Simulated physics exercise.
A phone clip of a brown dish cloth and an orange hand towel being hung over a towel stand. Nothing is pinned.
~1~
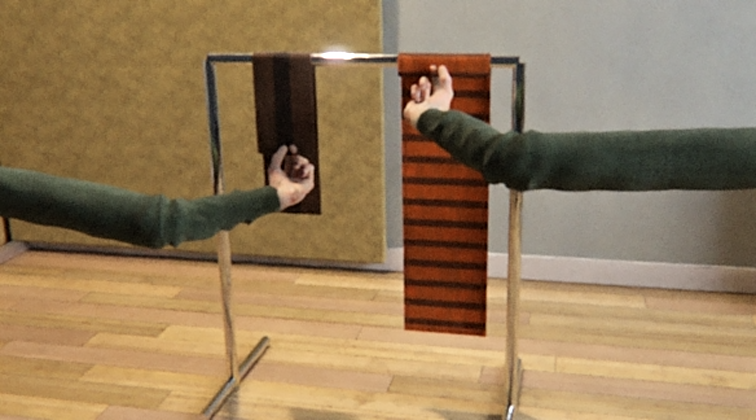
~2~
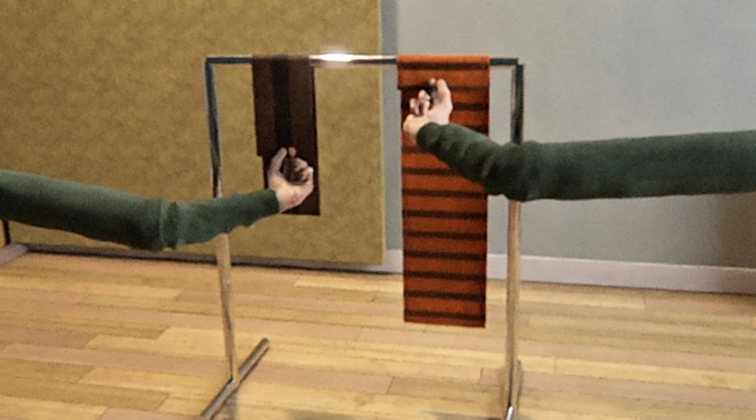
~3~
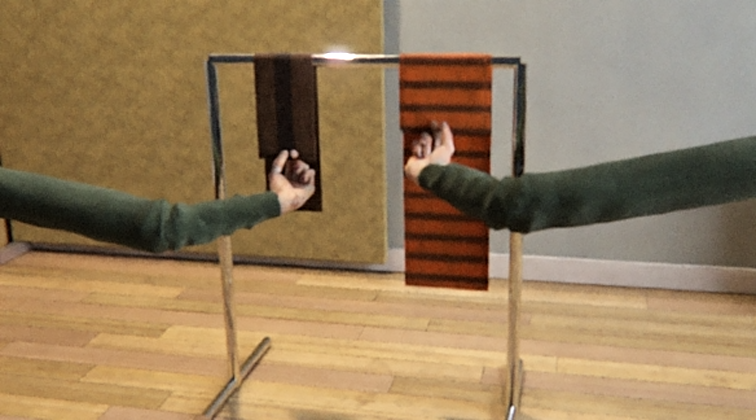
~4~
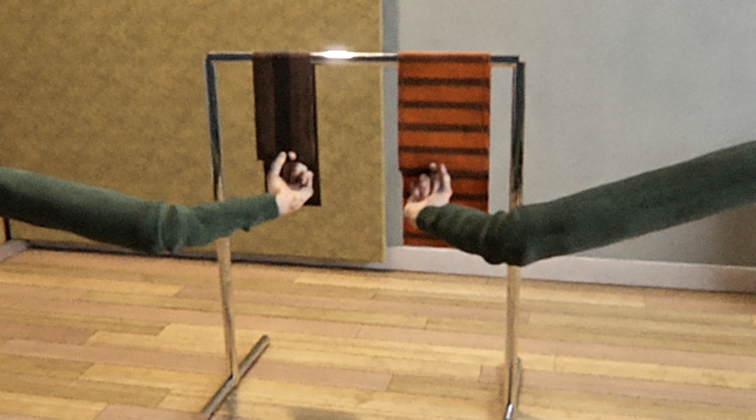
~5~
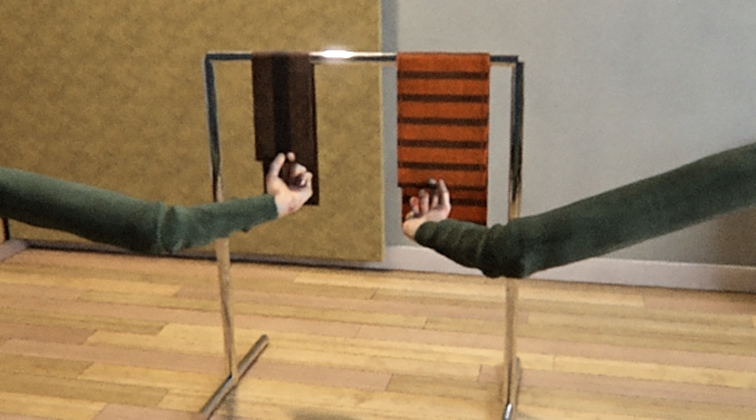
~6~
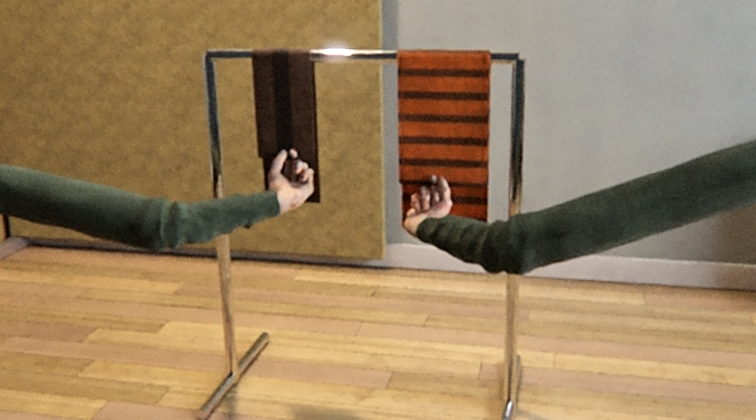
The clip shows two green-sleeved hands at a brown cloth and an orange striped cloth hung over a metal stand; the right hand draws the orange cloth's front layer down as its back edge rises, while the left barely moves.
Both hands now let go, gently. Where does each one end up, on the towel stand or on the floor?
In the end the brown dish cloth stays on; the orange hand towel hangs there.
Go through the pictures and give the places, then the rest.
The first frame shows dish cloth front hem (300, 149), back hem (307, 209); hand towel front hem (421, 70), back hem (424, 327).
The second frame shows dish cloth front hem (299, 152); hand towel front hem (420, 84).
The third frame shows dish cloth front hem (301, 155); hand towel front hem (422, 125).
The fourth frame shows dish cloth front hem (299, 157); hand towel front hem (420, 167).
The fifth frame shows dish cloth front hem (298, 157); hand towel front hem (419, 182).
The sixth frame shows dish cloth front hem (300, 154), back hem (306, 198), front over half the back; hand towel front hem (421, 179), back hem (423, 224), front over half the back.
Then, 0.40 s past the final frame, dish cloth unmoved; hand towel unmoved.
When it is over, dish cloth unmoved; hand towel unmoved. The brown dish cloth hangs there and the orange hand towel keeps its place.
